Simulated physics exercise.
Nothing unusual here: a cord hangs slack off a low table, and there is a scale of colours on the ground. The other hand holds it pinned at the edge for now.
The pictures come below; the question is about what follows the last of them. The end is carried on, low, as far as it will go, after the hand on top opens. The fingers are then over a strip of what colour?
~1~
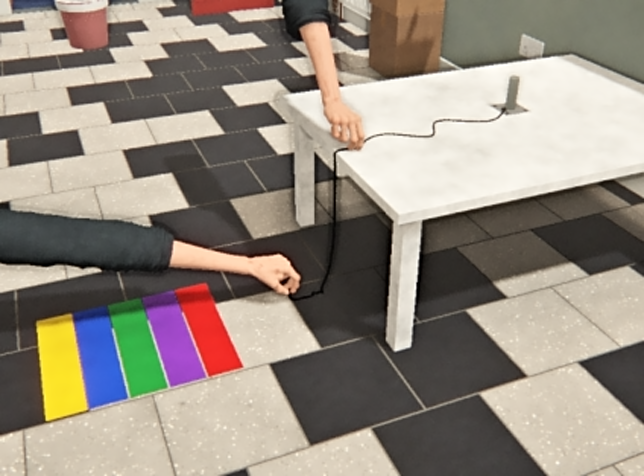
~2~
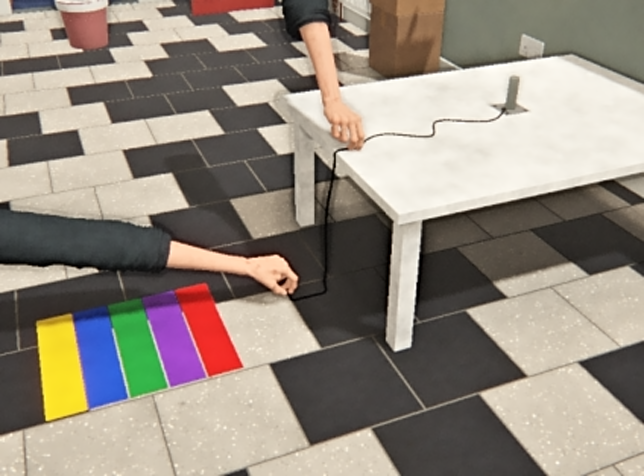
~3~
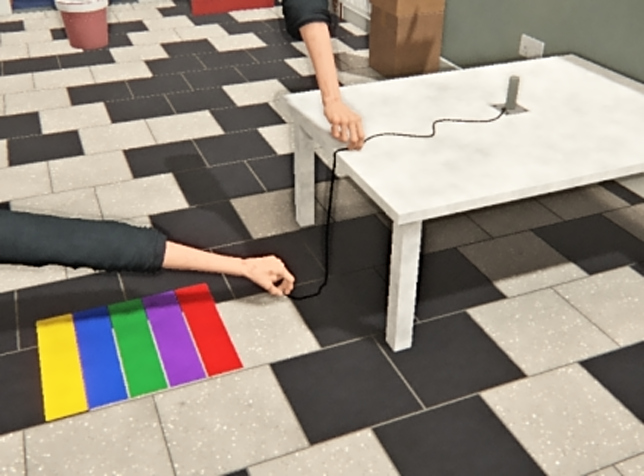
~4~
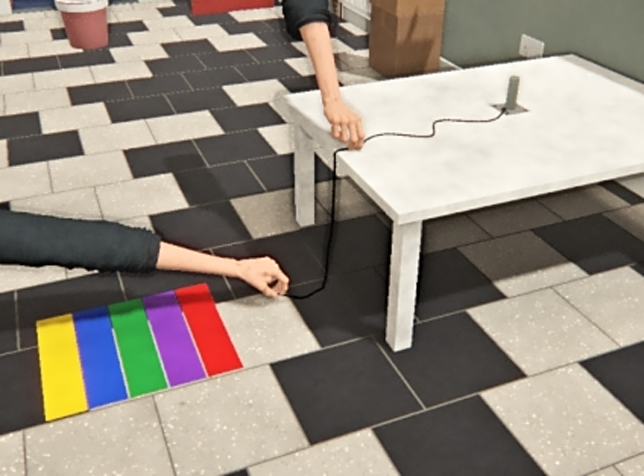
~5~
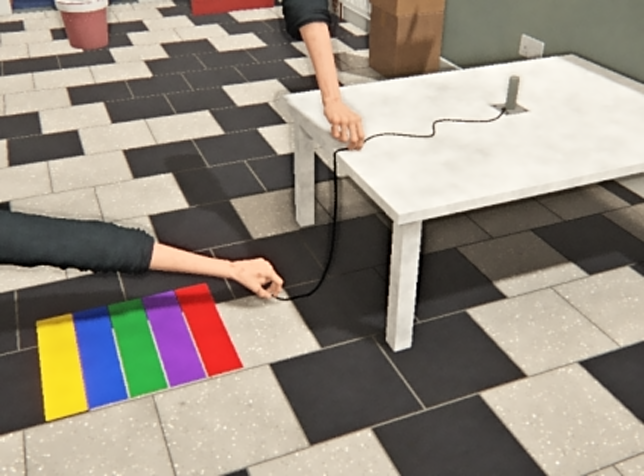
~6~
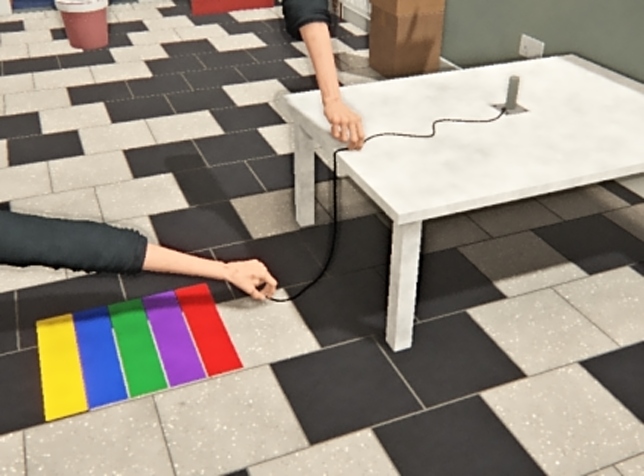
A green strip.
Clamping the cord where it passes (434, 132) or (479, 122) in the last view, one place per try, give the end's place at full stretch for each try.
About (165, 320) and (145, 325).
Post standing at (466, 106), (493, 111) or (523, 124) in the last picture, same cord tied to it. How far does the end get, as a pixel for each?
First (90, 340), then (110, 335), then (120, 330).
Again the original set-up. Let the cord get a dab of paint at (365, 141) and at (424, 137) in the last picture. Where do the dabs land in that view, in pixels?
(335, 152) for the first, (393, 136) for the second.
A little later, end near (201, 312); over red.
Next, end near (162, 321); over purple.
When it is tight, end near (138, 327); over green. It halts on the green strip.
